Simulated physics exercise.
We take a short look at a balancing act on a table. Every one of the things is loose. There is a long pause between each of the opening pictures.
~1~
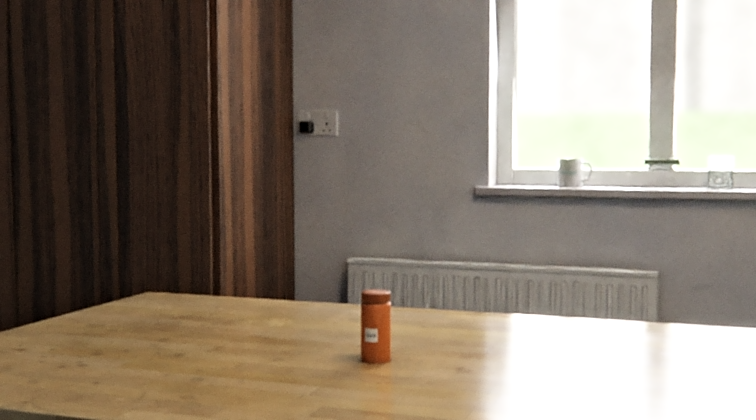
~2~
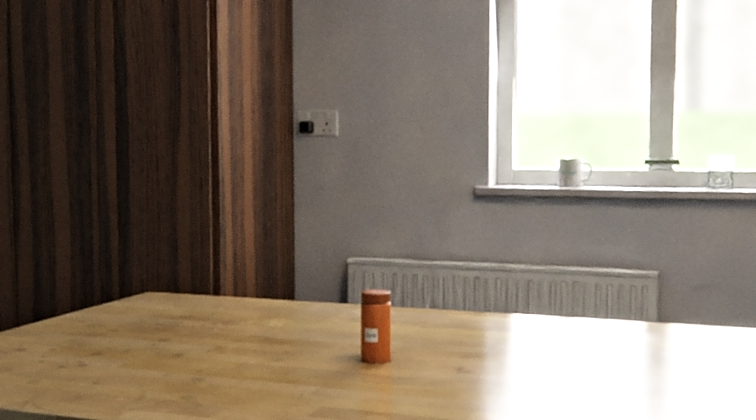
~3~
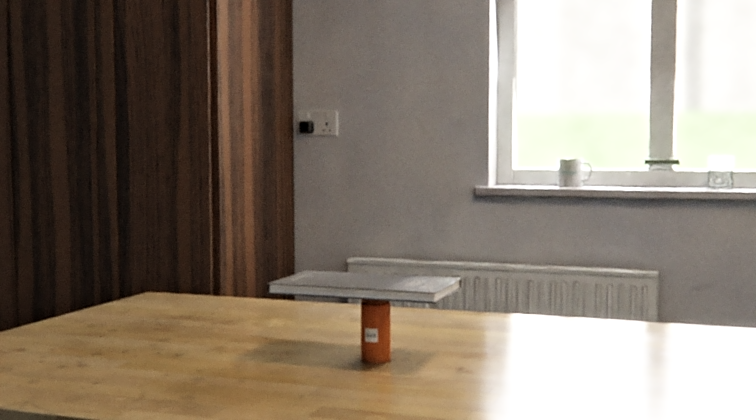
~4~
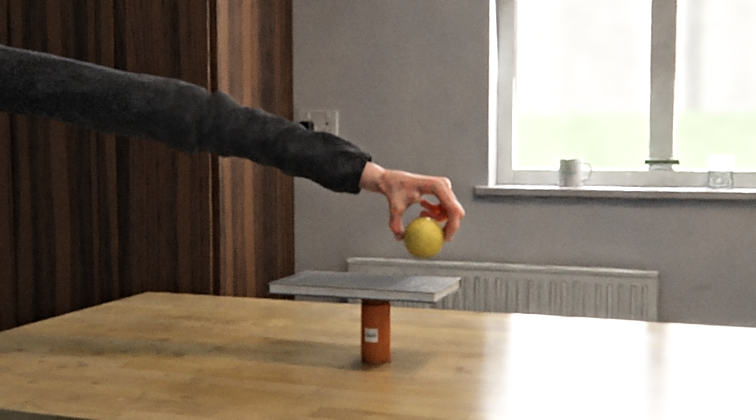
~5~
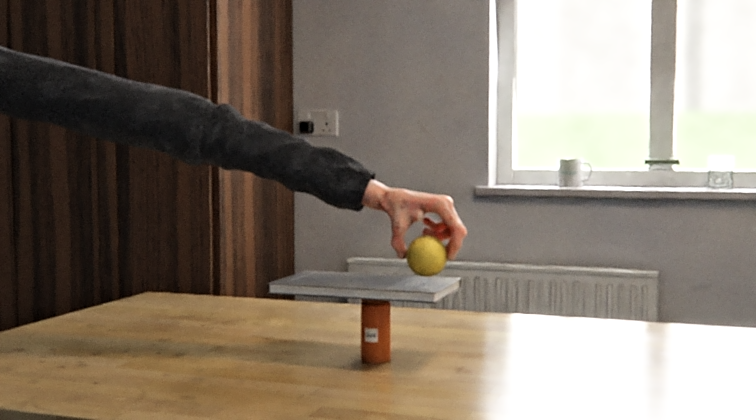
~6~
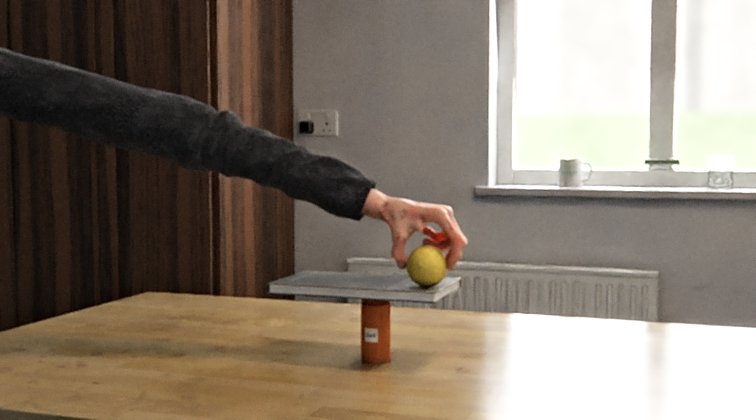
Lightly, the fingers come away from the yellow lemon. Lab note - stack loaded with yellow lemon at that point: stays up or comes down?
I expect a steady stack.
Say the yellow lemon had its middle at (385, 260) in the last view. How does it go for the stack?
Result: The stack stays stable.
Then, 0.20 s past the last view, nothing moves.
Then, 0.60 s past the last view, yellow lemon resting near (427, 267).
Finally, all 3 still in place. Final places as the last picture's camera would see them, yellow lemon near (427, 267). The stack stays up.
